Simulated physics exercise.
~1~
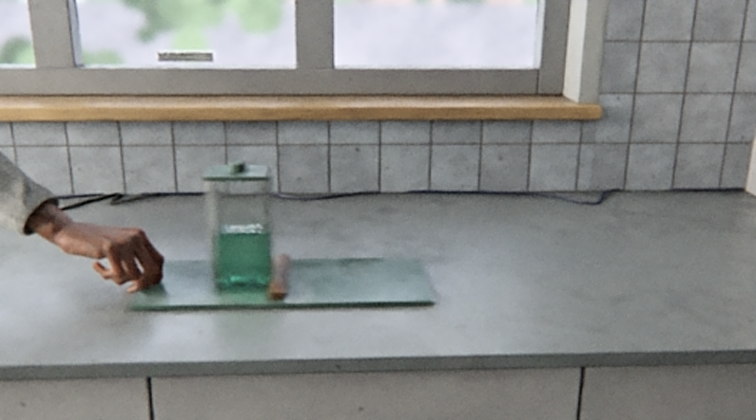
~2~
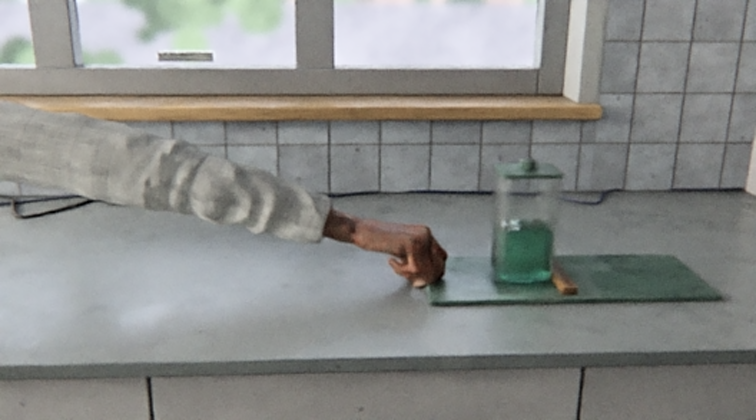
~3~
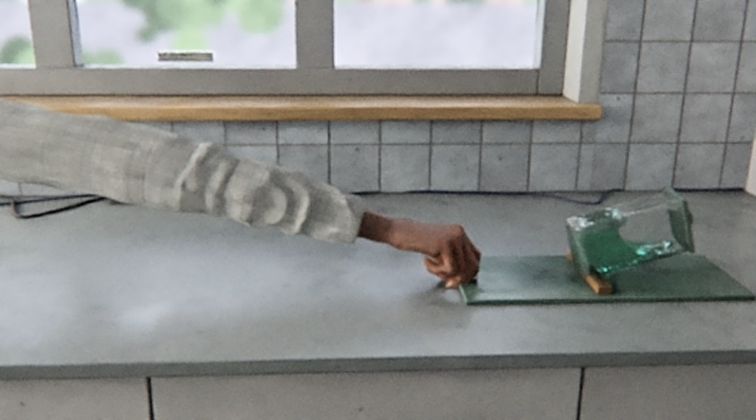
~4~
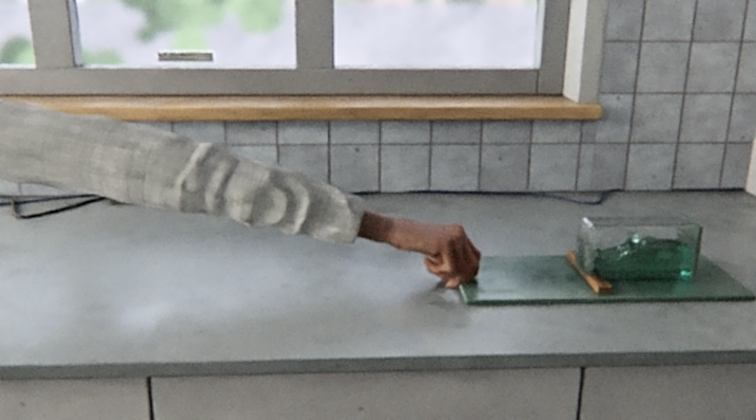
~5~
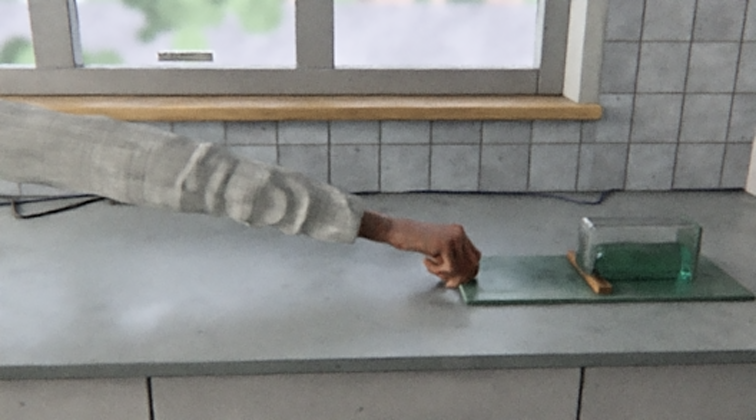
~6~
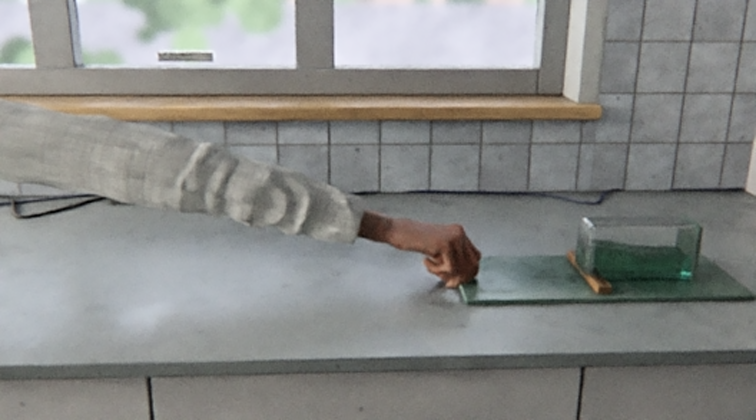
On a grey kitchen counter beneath a window, a hand slid a green glass board carrying a capped flask of green liquid to the right, and when the board stopped, the flask toppled rightward over the small wooden strip and ended lying on its side.
